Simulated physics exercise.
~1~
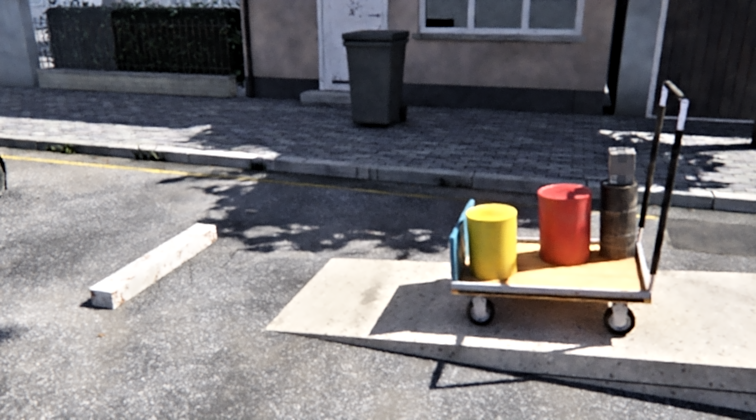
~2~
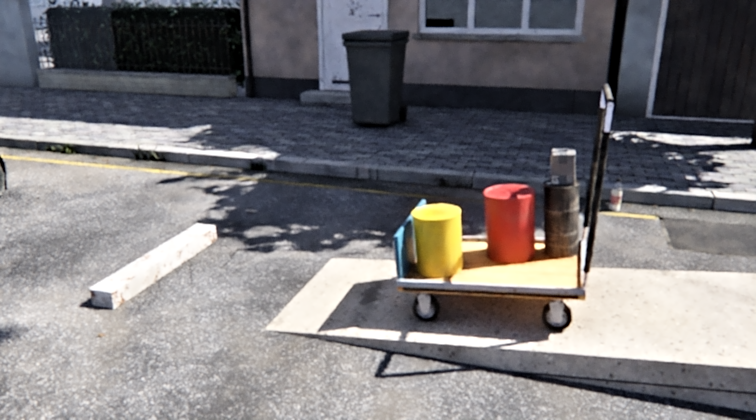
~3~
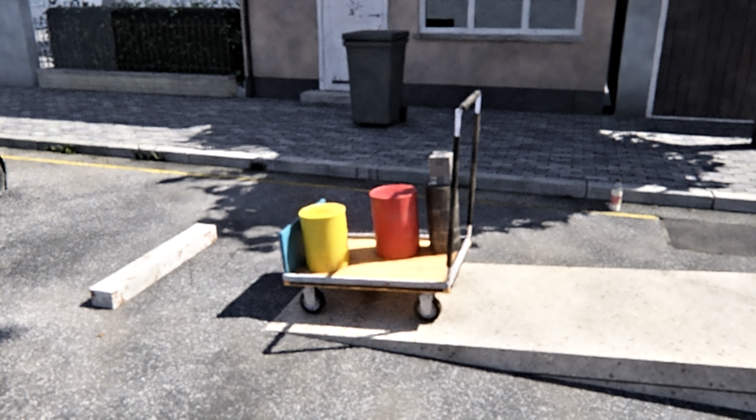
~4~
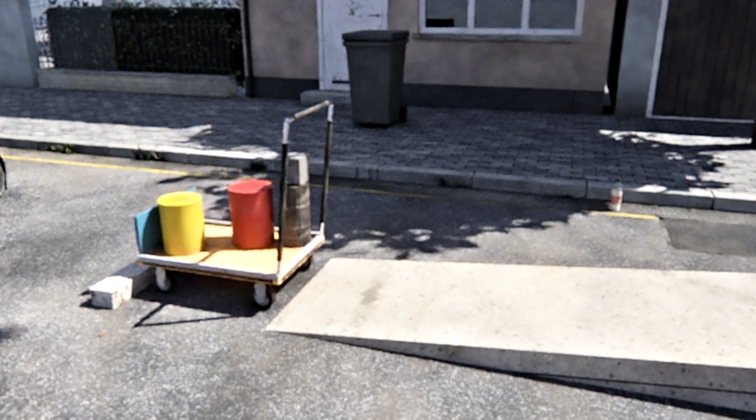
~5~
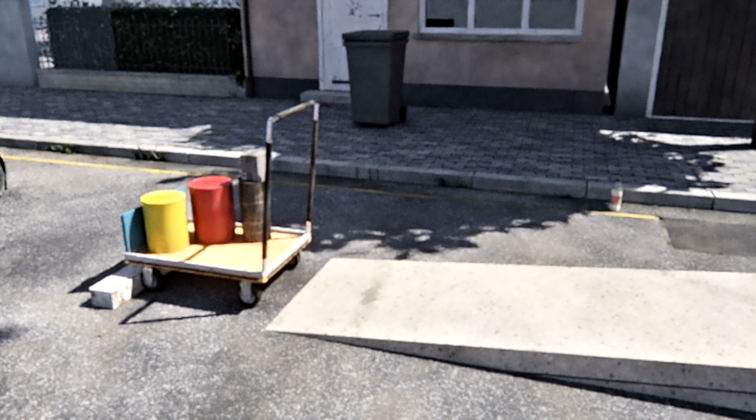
A paved street edge with a low sloping ramp is seen from a fixed, slightly raised view, with a dark wheeled bin by a doorway behind. On the ramp stands a flat trolley with a tall handle at its right end, carrying a yellow pail, a red pail and a black canister topped by a small grey box. With nobody holding it, the trolley rolls left down the ramp and onto the flat asphalt. It reaches the pale kerb block and stops there, turned slightly. The load shifts a little on the deck, and everything ends upright and aboard.
